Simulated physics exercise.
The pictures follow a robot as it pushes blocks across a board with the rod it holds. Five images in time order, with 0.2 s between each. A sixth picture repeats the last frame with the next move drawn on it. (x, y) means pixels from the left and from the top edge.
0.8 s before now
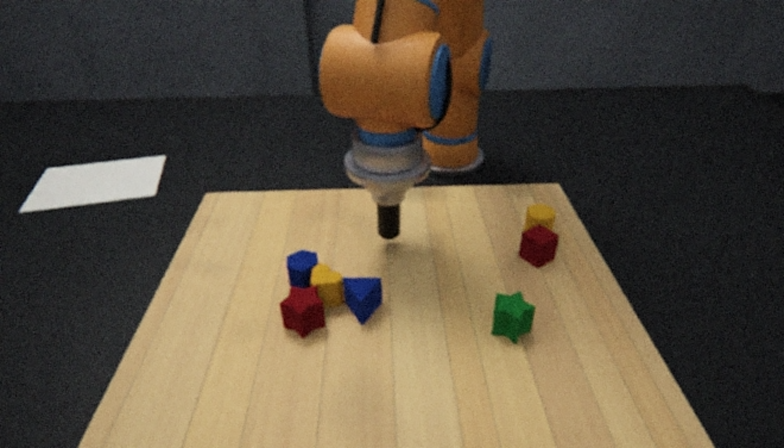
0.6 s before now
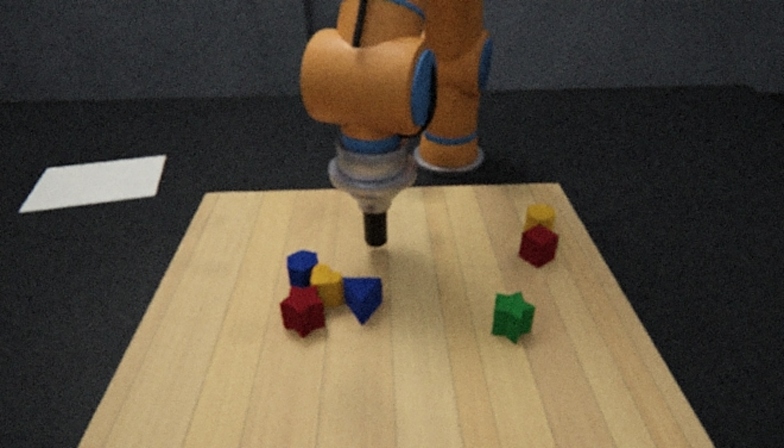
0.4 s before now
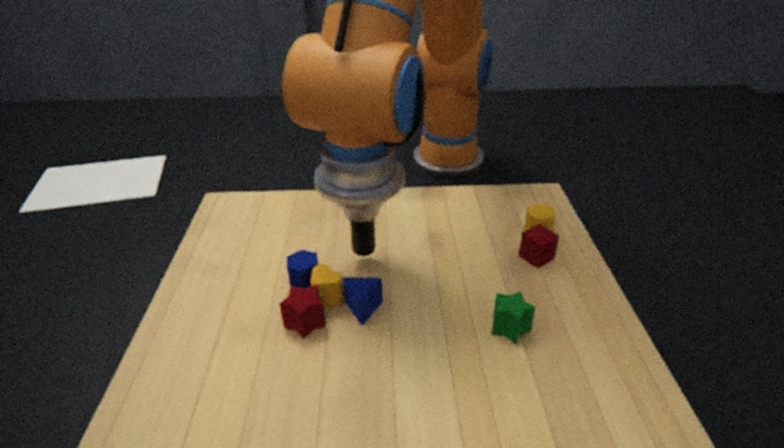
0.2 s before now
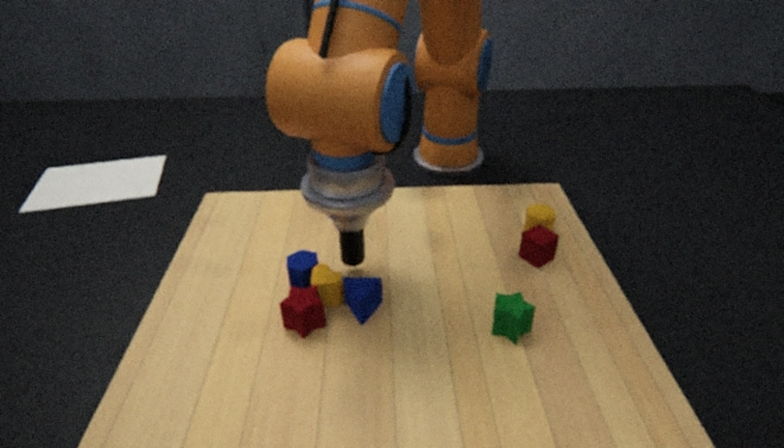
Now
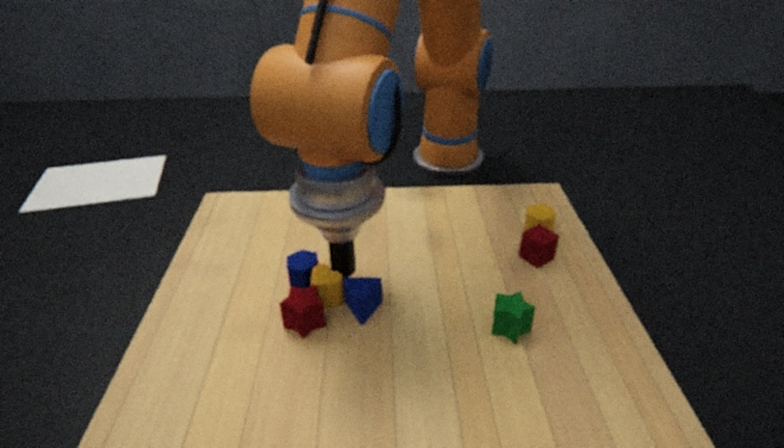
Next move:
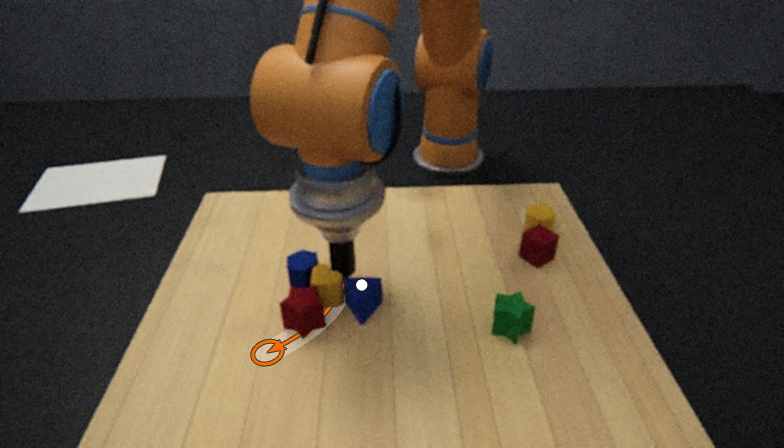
An orange robot arm moved its black-tipped rod left and toward the viewer, bringing it close to a cluster of red, blue and yellow blocks on a wooden board, while all the blocks stayed still.
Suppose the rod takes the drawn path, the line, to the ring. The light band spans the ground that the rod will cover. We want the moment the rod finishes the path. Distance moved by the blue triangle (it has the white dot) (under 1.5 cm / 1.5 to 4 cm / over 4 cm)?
The blue triangle ends up very close, under 1.5 cm away.
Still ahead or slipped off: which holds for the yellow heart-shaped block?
Pushed along.
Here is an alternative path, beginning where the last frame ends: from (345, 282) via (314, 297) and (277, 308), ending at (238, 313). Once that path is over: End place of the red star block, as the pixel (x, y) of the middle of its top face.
In the picture, it is at (286, 321).
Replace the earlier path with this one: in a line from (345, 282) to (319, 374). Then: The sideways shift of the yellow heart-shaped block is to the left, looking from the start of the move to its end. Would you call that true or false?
That is false.
Path on the board, from (345, 282) by way of (330, 307) and (304, 331) to (268, 352); the dot is on the blue triangle.
What follows on the original path. One third of the way, rod at (329, 296); red star block at (287, 314), turned 15° clockwise; yellow heart-shaped block at (305, 293), turned 15° clockwise; blue triangle at (363, 288), turned 20° anticlockwise.
Two thirds of the way, rod at (302, 320); red star block at (254, 340), turned 20° clockwise; yellow heart-shaped block at (275, 317), turned 20° clockwise; blue triangle at (363, 288), turned 20° anticlockwise.
At the end, rod at (265, 341); red star block at (218, 366), turned 15° clockwise; blue hexagonal block in place; yellow heart-shaped block at (234, 338), turned 20° clockwise; blue triangle at (363, 288), turned 20° anticlockwise.
